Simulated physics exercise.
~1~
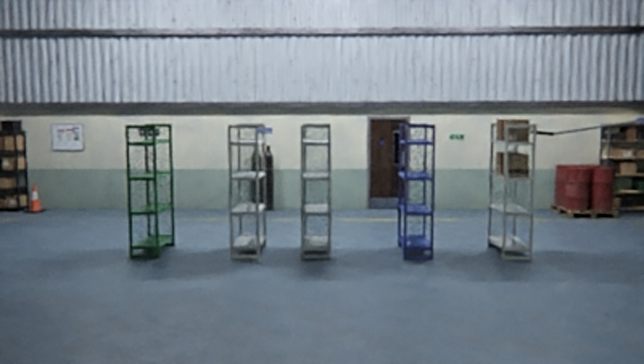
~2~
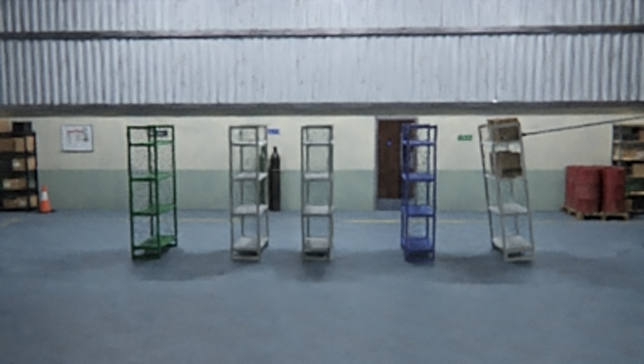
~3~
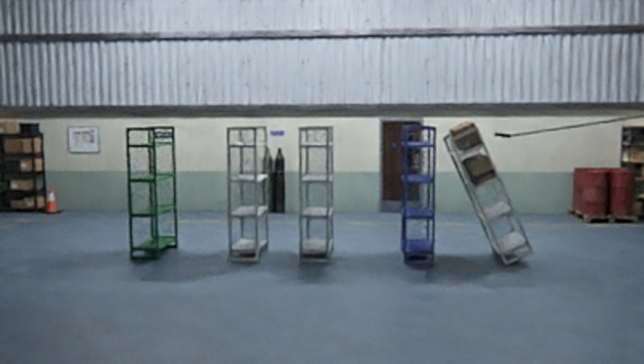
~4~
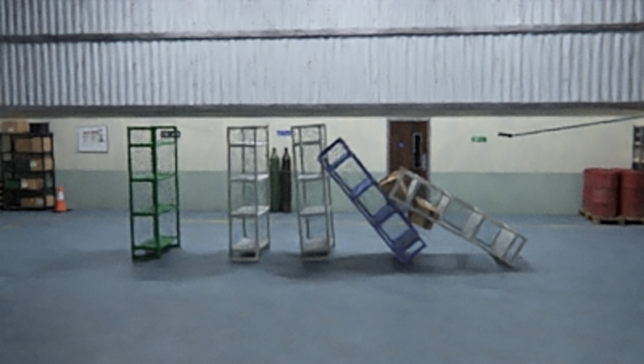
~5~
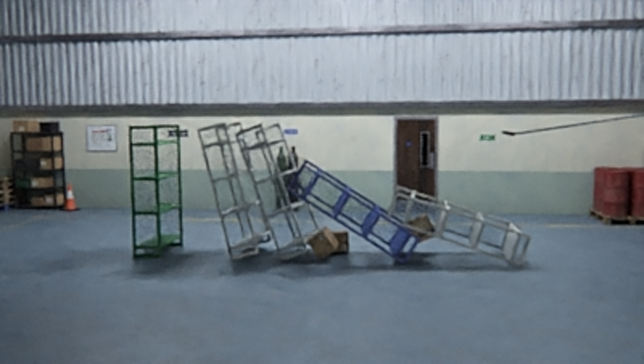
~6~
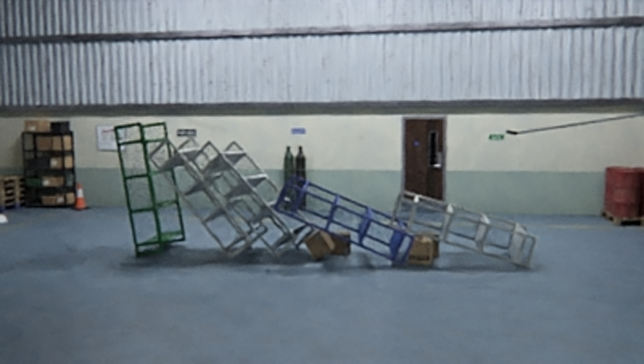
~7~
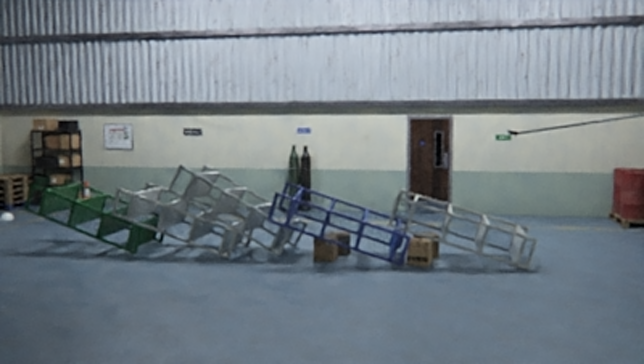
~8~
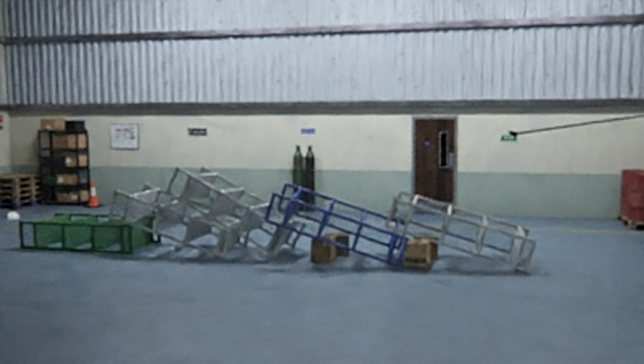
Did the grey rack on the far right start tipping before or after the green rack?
It started tipping before the green rack, which was still upright while the racks to its right went over and only fell at the end of the run.
